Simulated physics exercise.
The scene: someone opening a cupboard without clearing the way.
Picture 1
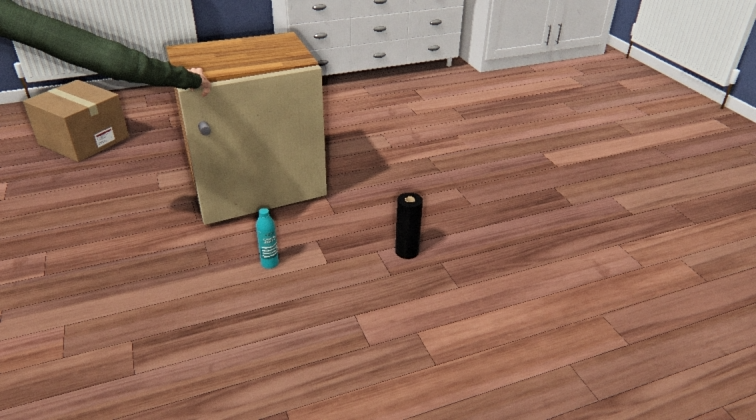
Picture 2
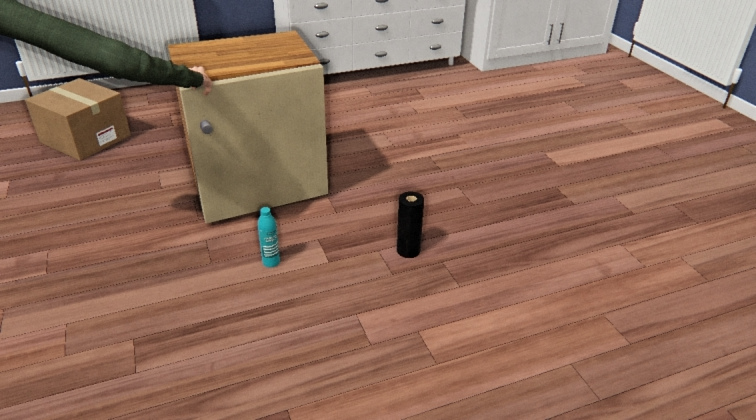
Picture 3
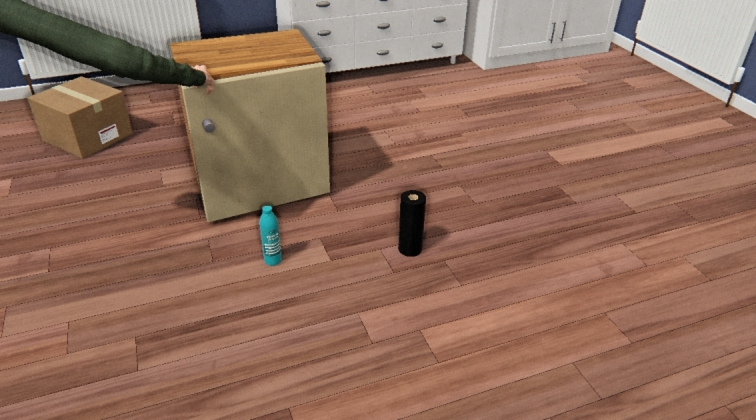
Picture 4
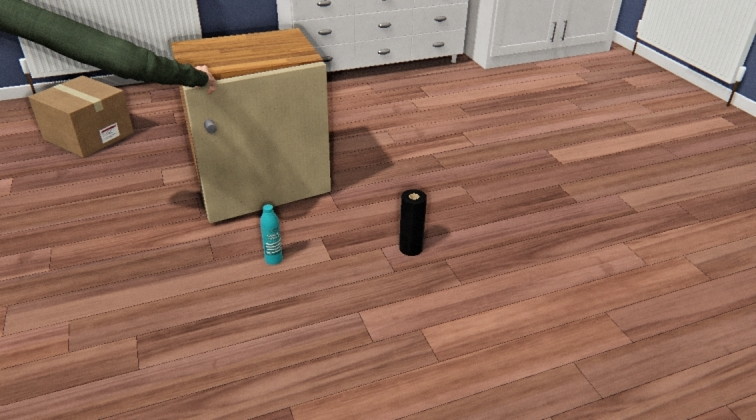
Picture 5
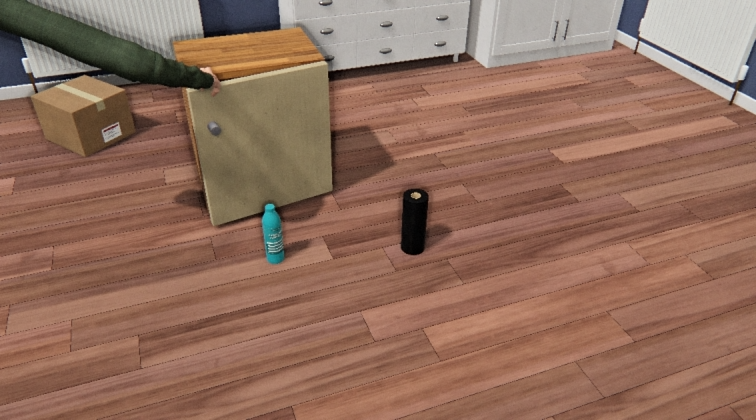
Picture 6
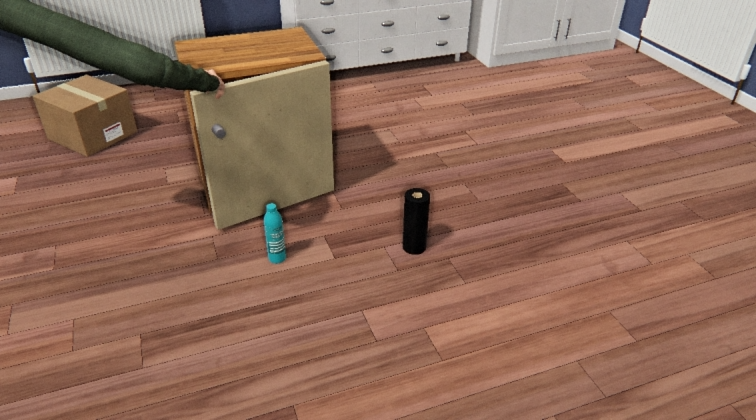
A dark green-sleeved arm reaches in from the upper left to a small beige cupboard with a wooden top, seen from above in a room with a reddish plank floor. A turquoise bottle stands before the cupboard door, a black roll to its right, a cardboard box at left and white drawers behind. The view shifts very slightly, then the hand pulls the door a little further open.
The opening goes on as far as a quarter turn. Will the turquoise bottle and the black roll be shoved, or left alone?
As it turns out, the turquoise bottle gets shoved and the black roll stays untouched.
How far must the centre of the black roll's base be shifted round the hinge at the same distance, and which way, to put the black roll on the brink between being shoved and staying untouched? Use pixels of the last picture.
Roughly 20 pixels left.
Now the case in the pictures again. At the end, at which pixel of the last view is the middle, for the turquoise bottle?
At about (383, 240).
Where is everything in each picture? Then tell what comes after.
In the first frame, door 4° open; turquoise bottle (267, 238); black roll (409, 226); door (262, 150).
In the second frame, door 4° open; black roll (410, 226); door (263, 149).
In the third frame, door 4° open; turquoise bottle (270, 235); door (265, 147).
In the fourth frame, door 6° open; black roll (412, 223); door (267, 147).
In the fifth frame, door 9° open; turquoise bottle (273, 234); door (270, 148).
In the sixth frame, door 12° open; turquoise bottle (274, 233); black roll (416, 222); door (273, 150).
Then, 1.00 s after the last picture, door 54° open; turquoise bottle moved about its own width near (299, 240); black roll at rest near (416, 222).
Then, 1.36 s after the last picture, door 68° open; turquoise bottle moved well along near (332, 245); black roll at rest near (416, 222).
Then, 1.68 s after the last picture, door 82° open; turquoise bottle moved well along near (363, 243); black roll at rest near (416, 222).
At rest, the turquoise bottle is pushed along, near (383, 240); the black roll remains where it is, near (416, 222).
